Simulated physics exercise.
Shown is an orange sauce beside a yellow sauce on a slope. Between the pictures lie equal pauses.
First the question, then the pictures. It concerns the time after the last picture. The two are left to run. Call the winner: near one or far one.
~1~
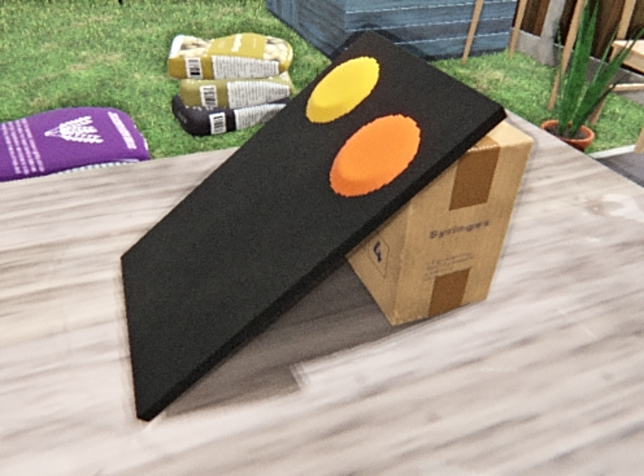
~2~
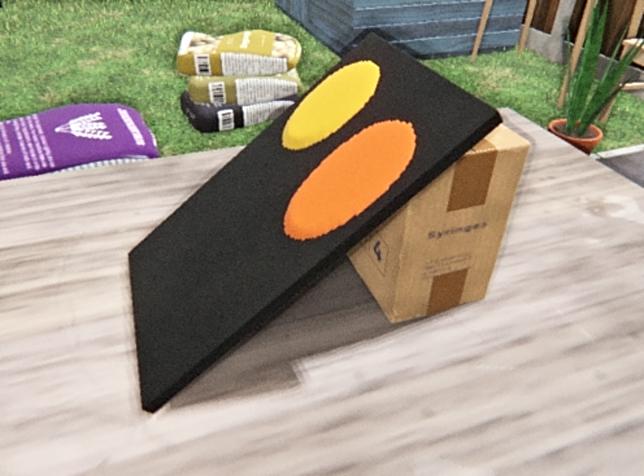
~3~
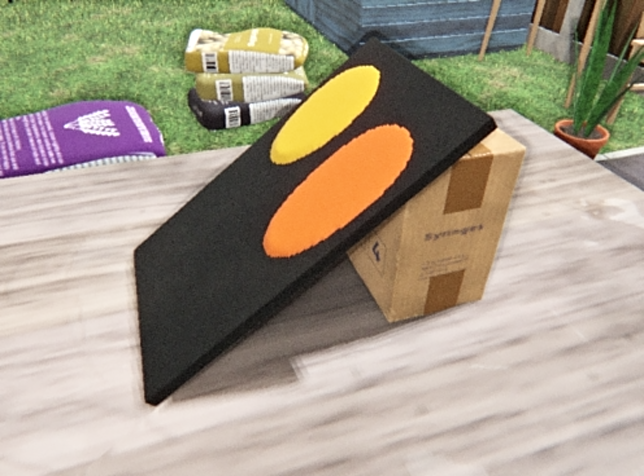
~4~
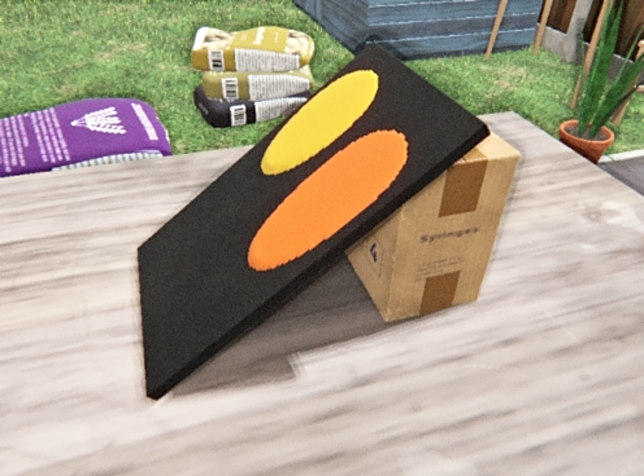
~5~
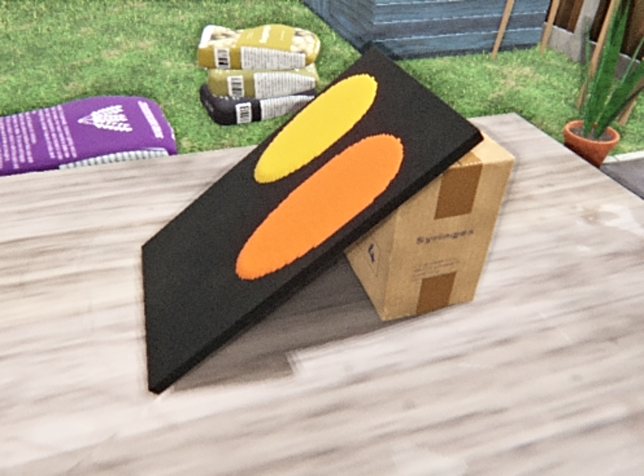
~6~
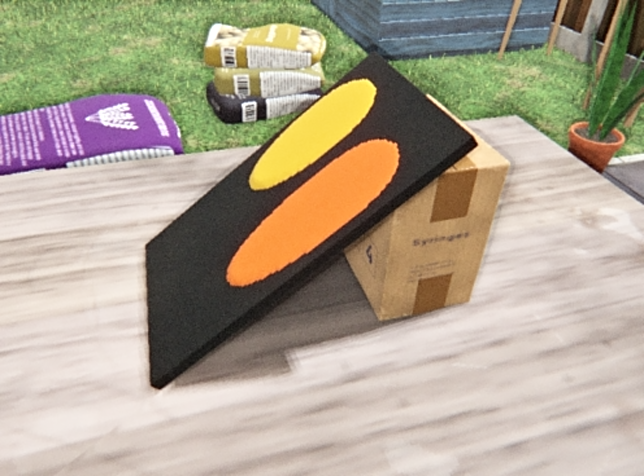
Near.
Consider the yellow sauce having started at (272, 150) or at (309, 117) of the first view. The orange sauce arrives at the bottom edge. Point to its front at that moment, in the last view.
First start: Around (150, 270); second start: (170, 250).
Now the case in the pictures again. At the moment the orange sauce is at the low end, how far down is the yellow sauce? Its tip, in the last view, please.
(199, 226).
Soon after, the orange sauce is three quarters of the way down; the yellow sauce is three quarters of the way down.
Later, the orange sauce is close to the edge; the yellow sauce is three quarters of the way down.
In the end, the orange sauce is at the low edge; the yellow sauce is three quarters of the way down.
